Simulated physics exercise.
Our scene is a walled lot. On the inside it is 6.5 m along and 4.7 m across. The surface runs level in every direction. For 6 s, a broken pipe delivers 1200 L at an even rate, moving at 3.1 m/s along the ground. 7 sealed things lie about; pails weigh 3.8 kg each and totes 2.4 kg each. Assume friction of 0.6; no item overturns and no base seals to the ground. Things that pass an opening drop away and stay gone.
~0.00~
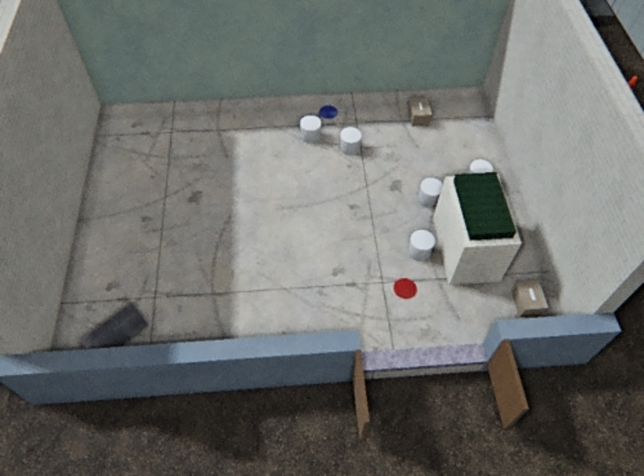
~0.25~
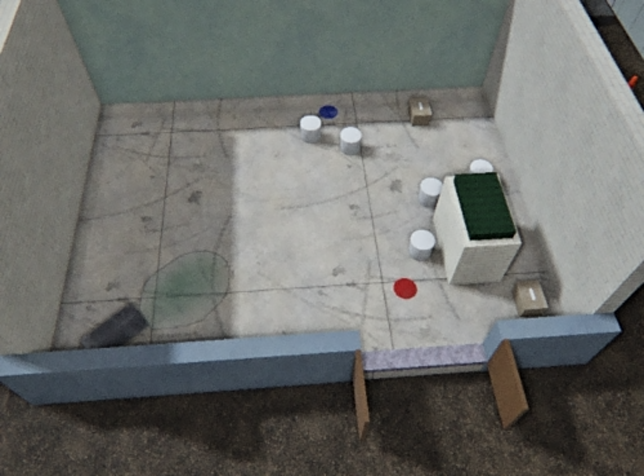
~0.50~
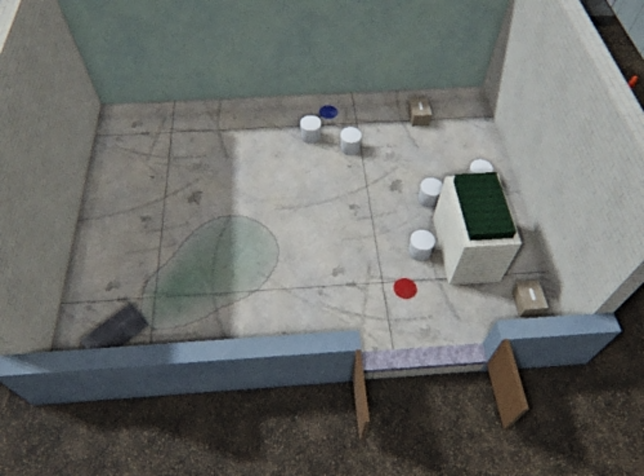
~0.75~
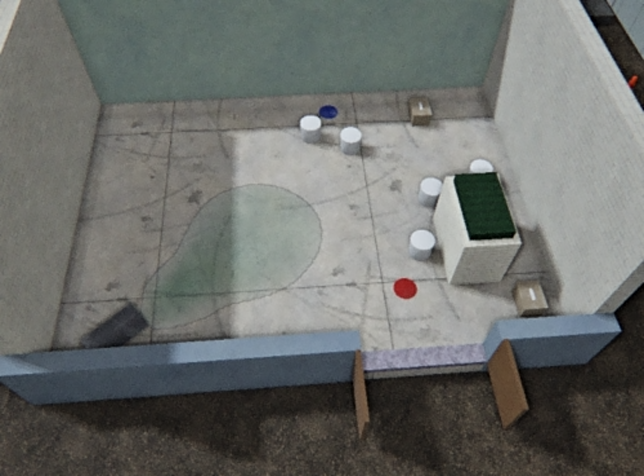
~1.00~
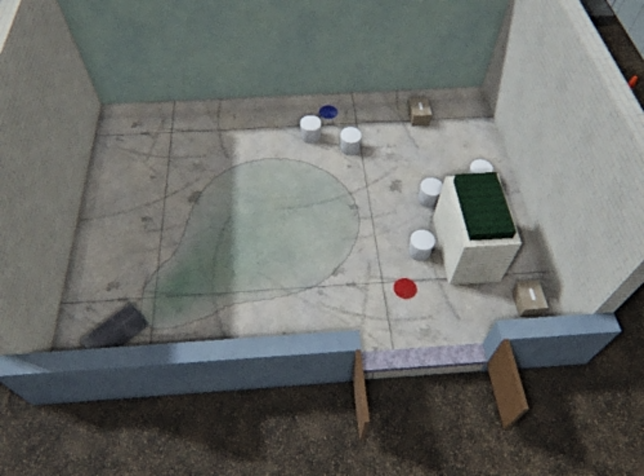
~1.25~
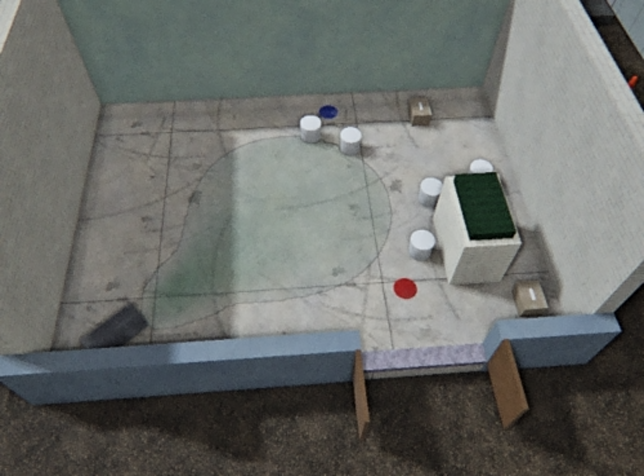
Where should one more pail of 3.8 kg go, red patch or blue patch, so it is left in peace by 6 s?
On the red one.
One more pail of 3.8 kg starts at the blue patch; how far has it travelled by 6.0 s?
Around 150 centimetres from the patch.
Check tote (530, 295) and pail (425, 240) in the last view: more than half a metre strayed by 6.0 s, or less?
Stays within; exceeds it.
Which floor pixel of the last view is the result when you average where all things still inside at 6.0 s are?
The centre sits near (463, 179).
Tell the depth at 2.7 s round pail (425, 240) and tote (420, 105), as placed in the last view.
About 4 and 3 cm.
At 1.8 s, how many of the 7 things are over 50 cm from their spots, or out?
The answer is 0.
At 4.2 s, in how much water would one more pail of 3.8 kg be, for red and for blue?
It'd be 2 cm for the first one and 11 cm for the second.
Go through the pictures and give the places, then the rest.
A pail at (351, 135), on the bottom; a pail at (311, 123), on the bottom; the red patch at (405, 289); the blue patch at (328, 112); 0.0 m2 under water; 0 of 7 have shifted, in the first picture.
A pail at (351, 135) rests on the ground; a pail at (311, 123) rests on the ground; the red patch at (405, 289); the blue patch at (328, 112); 0.9 m2 under water; 0 of 7 have shifted, in the second picture.
A pail at (351, 135), on the bottom; a pail at (311, 123) rests on the ground; the red patch at (405, 289); the blue patch at (328, 112); 1.9 m2 under water; 0 of 7 have shifted, in the third picture.
A pail at (351, 135) rests on the ground; a pail at (311, 123) rests on the ground; the red patch at (405, 289); the blue patch at (328, 112); 3.4 m2 under water; 0 of 7 have shifted, in the fourth picture.
A pail at (351, 135) rests on the ground; a pail at (311, 123) rests on the ground; the red patch at (405, 289); the blue patch at (328, 112); 5.3 m2 under water; 0 of 7 have shifted, in the fifth picture.
A pail at (351, 135), on the bottom; a pail at (311, 123) rests on the ground; the red patch at (405, 289); the blue patch at (328, 112); 7.4 m2 under water; 0 of 7 have shifted, in the sixth picture.
After 1.8 s on red it would be 0 cm off in 0 cm of water; on blue it would be 0 cm off in 0 cm of water.
After 2.7 s on red it would be 0 cm off in 1 cm of water; on blue it would be 21 cm off in 6 cm of water.
After 4.2 s on red it would be 0 cm off in 2 cm of water; on blue it would be 112 cm off in 11 cm of water.
After 6.0 s on red it would be 0 cm off in 3 cm of water; on blue it would be 174 cm off in 16 cm of water.
